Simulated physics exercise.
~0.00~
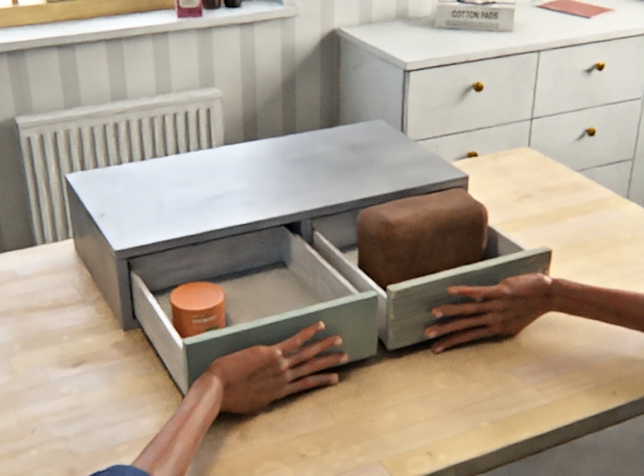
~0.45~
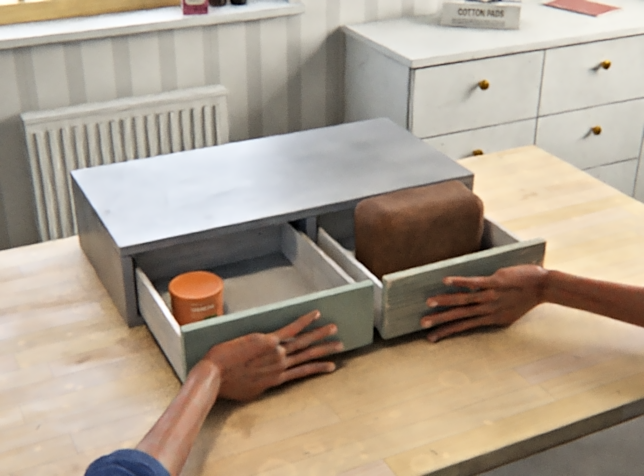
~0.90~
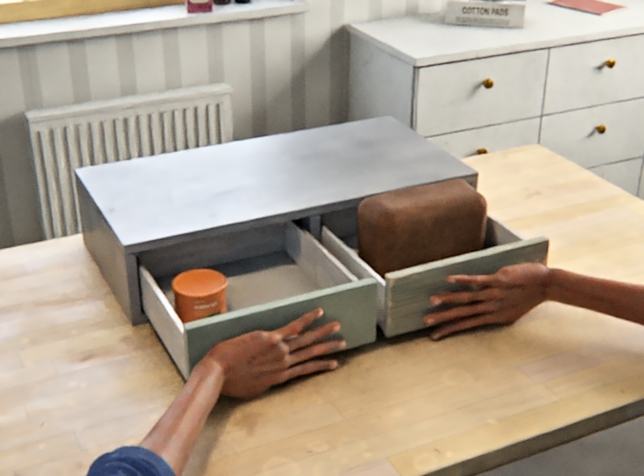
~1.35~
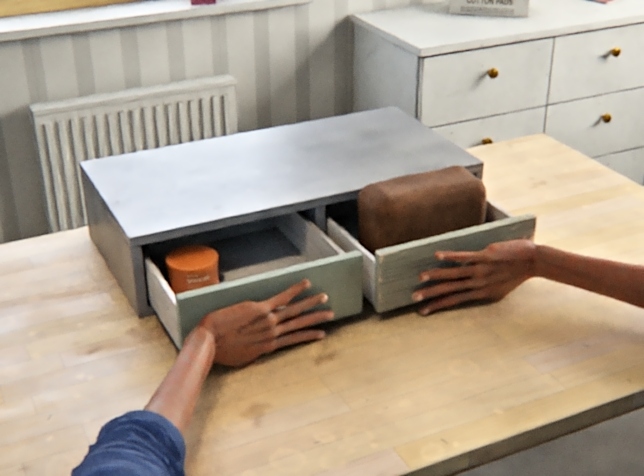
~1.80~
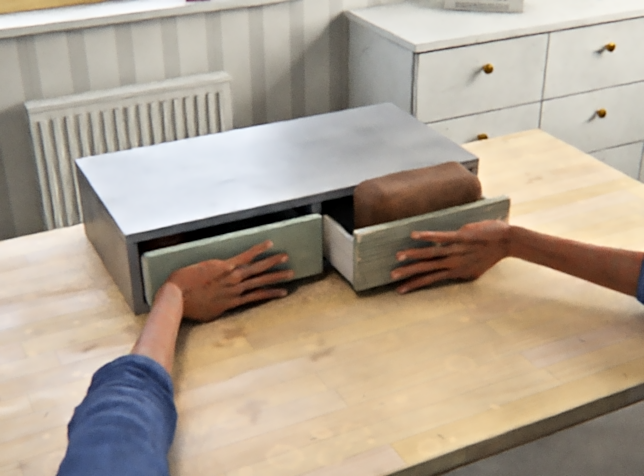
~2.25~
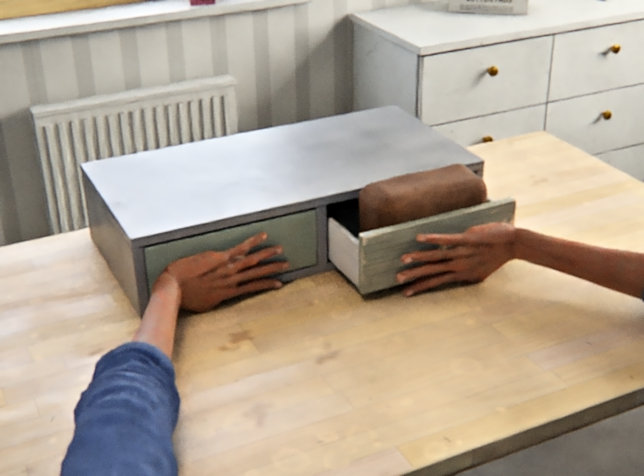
In a room with striped wallpaper, a white radiator and pale drawers behind, a slightly swaying camera looks down on a wooden table holding a small grey chest. Its two greenish-grey drawers are pulled out, with an orange tin in the left one and a brown loaf standing upright in the right. Two hands rest against the drawer fronts and push them both inward. The left drawer slides steadily back, taking the tin out of sight. The right drawer goes only partway and stops. Finally the left drawer is closed, while the right stays jammed ajar, the loaf still showing above its front.
